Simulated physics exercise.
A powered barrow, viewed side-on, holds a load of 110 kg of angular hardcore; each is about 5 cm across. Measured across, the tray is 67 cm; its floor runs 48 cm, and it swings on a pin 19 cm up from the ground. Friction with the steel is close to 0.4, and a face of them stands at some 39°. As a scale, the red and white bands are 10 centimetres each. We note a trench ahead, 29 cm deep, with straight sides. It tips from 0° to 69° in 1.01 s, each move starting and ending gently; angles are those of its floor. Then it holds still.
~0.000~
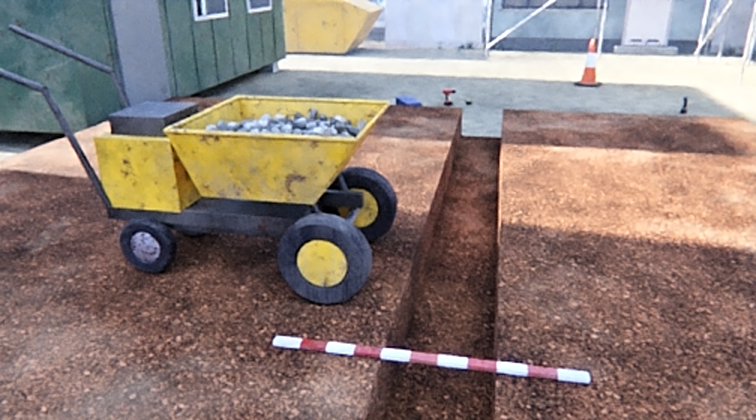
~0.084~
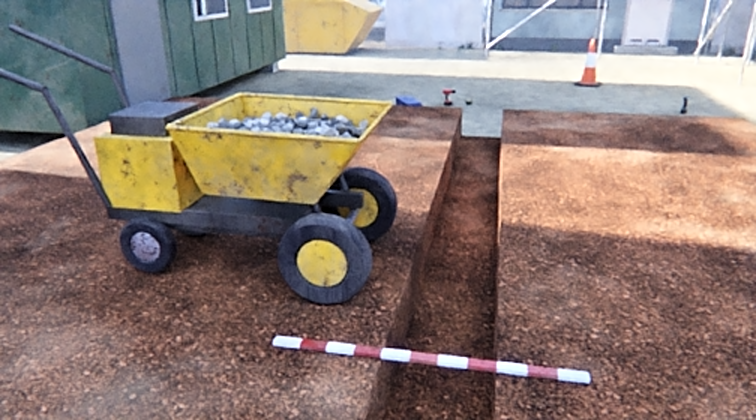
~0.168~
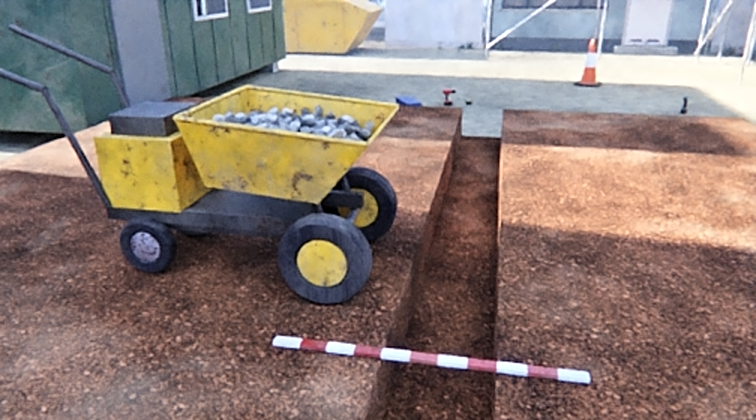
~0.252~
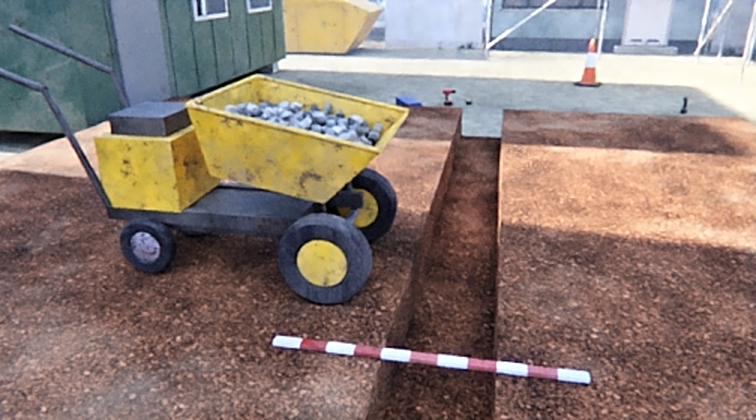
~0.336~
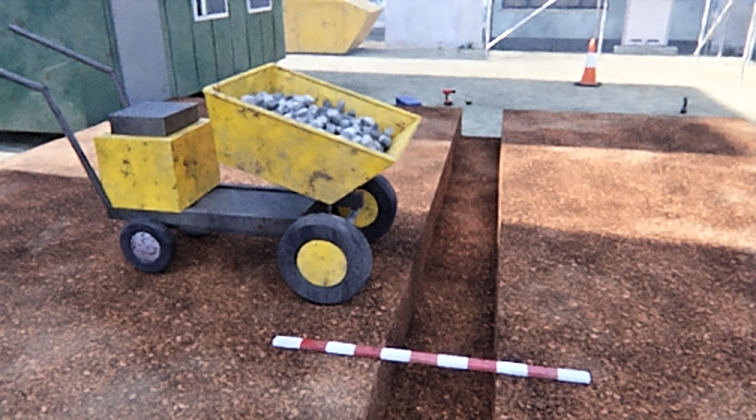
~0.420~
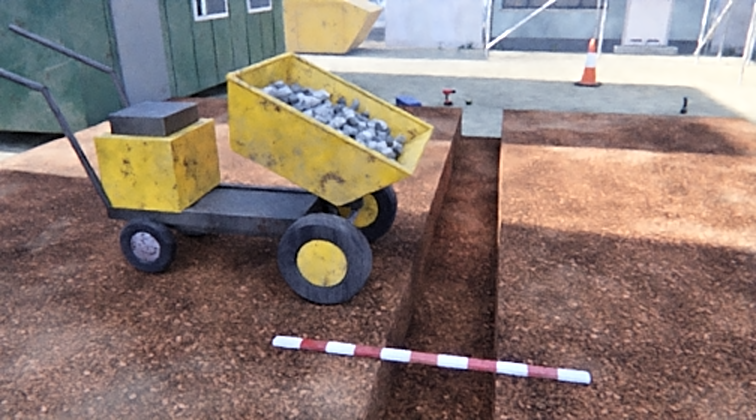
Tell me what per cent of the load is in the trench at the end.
Some 39 per cent.
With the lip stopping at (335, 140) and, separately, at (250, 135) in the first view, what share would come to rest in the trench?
Roughly 55 in a hundred, then 45 in a hundred.
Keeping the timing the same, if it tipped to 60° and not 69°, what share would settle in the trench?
It would be near 20 per cent.
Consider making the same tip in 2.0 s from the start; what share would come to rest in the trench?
Around 50 per cent would end in the trench.
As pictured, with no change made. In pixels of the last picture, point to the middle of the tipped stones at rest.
Resting centre: About (486, 320).
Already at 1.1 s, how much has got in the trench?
Around 10 per cent of it, at that instant.
After 0.8 s the floor is at 58°; 100 % in the tray; the foremost stones are at (448, 206).
After 1.1 s the floor is at 69°; 82 % in the tray, 11 % in the trench, 7 % past the trench; the foremost stones are at (534, 299).
After 1.5 s the floor is at 69°; 55 % in the tray, 21 % in the trench, 24 % past the trench; the foremost stones are at (614, 271).
After 3.4 s the floor is at 69°; 37 % in the tray, 39 % in the trench, 24 % past the trench; the foremost stones are at (647, 269).
